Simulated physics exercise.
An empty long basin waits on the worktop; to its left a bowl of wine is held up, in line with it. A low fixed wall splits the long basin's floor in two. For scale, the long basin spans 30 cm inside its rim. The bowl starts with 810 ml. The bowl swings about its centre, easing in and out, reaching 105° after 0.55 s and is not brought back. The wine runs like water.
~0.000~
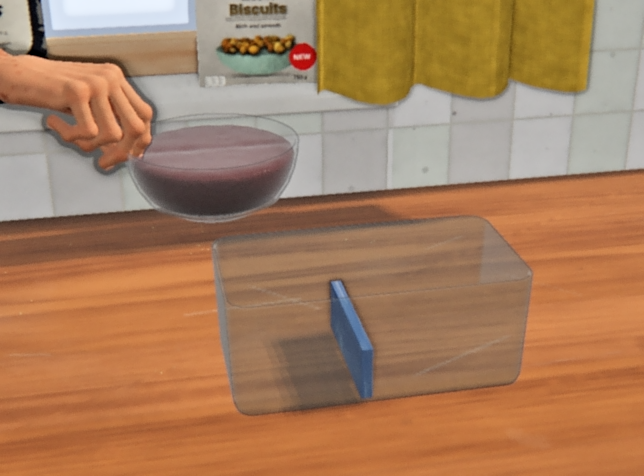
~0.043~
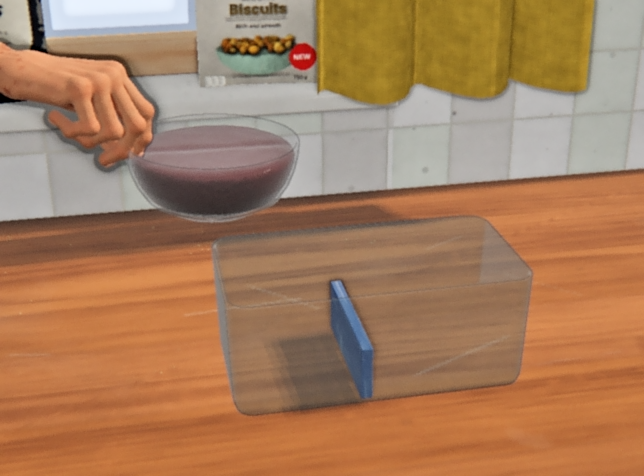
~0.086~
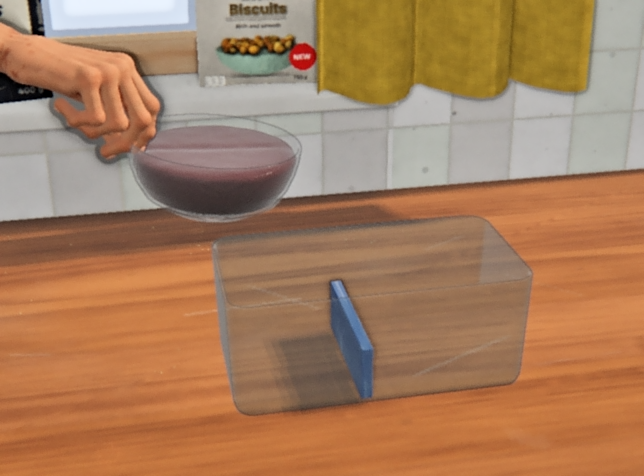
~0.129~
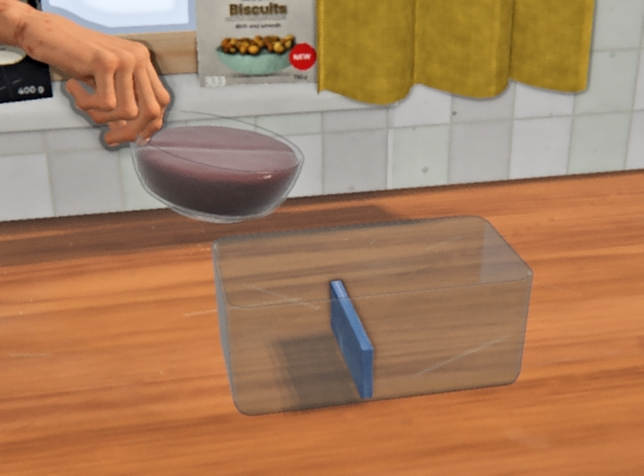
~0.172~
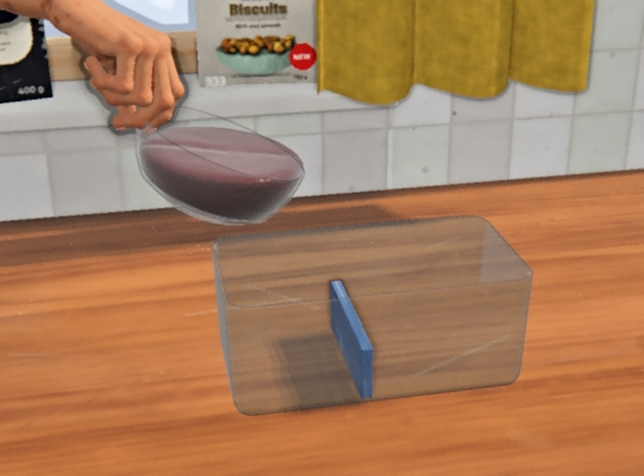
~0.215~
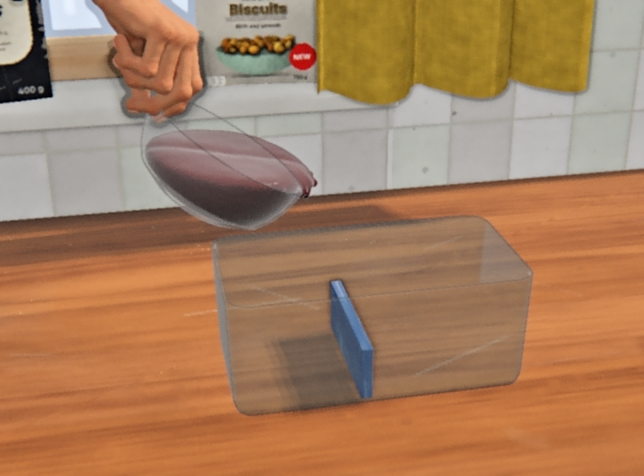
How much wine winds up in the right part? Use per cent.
The far part has some 31 per cent.
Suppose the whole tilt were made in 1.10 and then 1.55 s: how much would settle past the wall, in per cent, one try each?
In turn about 55 and 60 per cent.
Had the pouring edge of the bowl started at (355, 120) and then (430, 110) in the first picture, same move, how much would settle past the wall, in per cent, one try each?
In turn about 80 and 85 per cent.
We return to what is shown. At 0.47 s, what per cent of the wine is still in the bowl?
Near 7 in a hundred.
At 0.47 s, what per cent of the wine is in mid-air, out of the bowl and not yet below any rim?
Some 20 per cent.
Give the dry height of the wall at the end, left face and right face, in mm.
Some 32 mm on the left and 48 mm on the right.
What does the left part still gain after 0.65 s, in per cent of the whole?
Some 2 per cent.
By 0.47 s the tilt is 99° and 7 per cent is still to pour, 46 is left of the wall and 27 right of it.
By 0.65 s the tilt is 105° and 0 per cent is still to pour, 59 is left of the wall and 29 right of it.
By 0.84 s the tilt is 105° and 0 per cent is still to pour, 60 is left of the wall and 31 right of it.
By 1.05 s the tilt is 105° and 0 per cent is still to pour, 60 is left of the wall and 31 right of it.
At rest 60 per cent lies left of the wall, 31 right of it and 8 outside.
